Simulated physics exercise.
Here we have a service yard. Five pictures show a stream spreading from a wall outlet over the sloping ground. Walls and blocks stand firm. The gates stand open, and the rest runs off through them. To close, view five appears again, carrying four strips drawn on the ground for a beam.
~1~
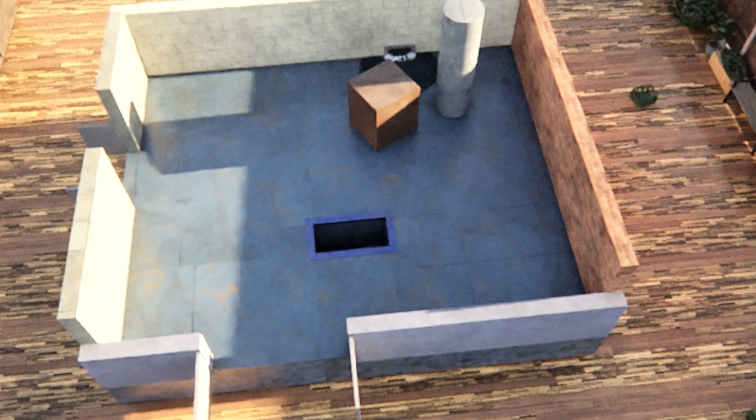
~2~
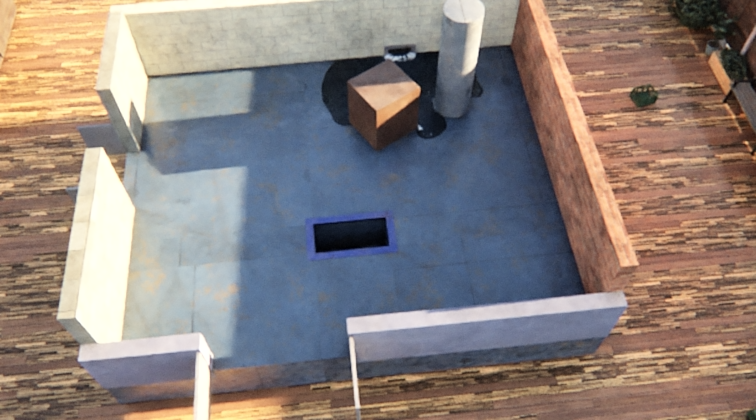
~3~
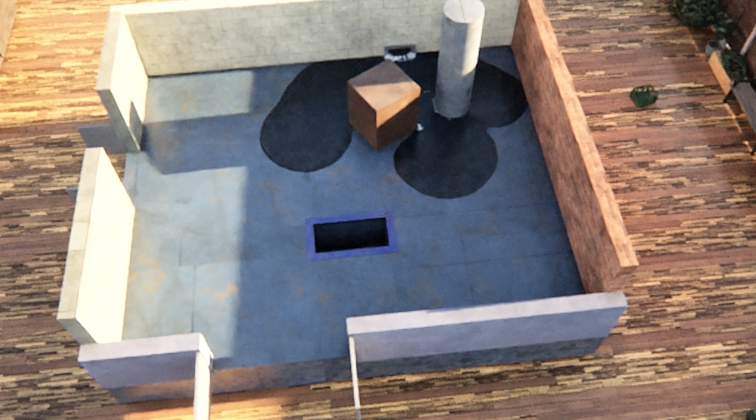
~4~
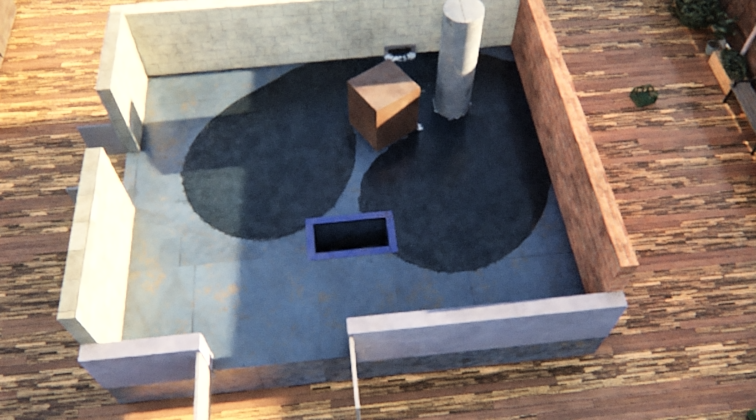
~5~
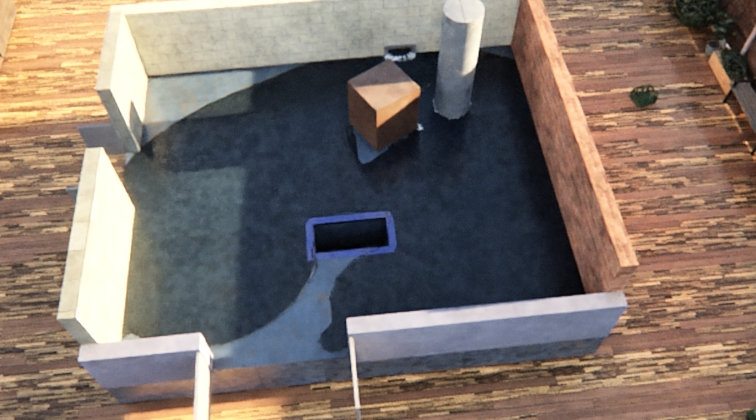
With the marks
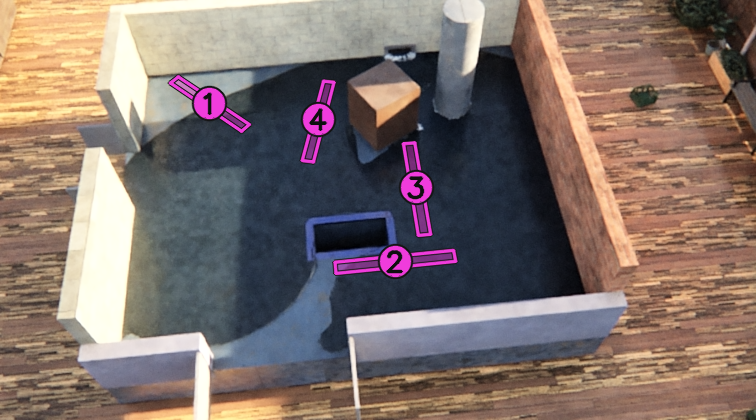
A dark sheet of water spreads over the blue-grey floor of a walled service yard, seen from high above by a still camera. A brown block and pale column stand near the outfall at the back wall, with a blue-rimmed gully near the centre and open gaps left and front. The water rounds both objects, swells into two lobes, then covers most of the floor and enters the gully.
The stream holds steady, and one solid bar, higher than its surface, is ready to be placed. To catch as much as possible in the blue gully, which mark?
Choose 4.
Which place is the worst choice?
That would be 3.
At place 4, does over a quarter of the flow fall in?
Yes, it does.
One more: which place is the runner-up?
2.
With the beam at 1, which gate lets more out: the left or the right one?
More leaves on the right.
On the marked copy, 1 from (174, 79) to (245, 127); 2 from (335, 267) to (454, 255); 3 from (424, 234) to (409, 143); 4 from (307, 161) to (328, 81).
If 1 is chosen, about 13 % of the stream goes into the blue gully, about 87 % out by the gates.
If 2 is chosen, about 23 % of the stream goes into the blue gully, about 77 % out by the gates.
If 3 is chosen, about 7 % of the stream goes into the blue gully, about 92 % out by the gates.
If 4 is chosen, about 32 % of the stream goes into the blue gully, about 67 % out by the gates.
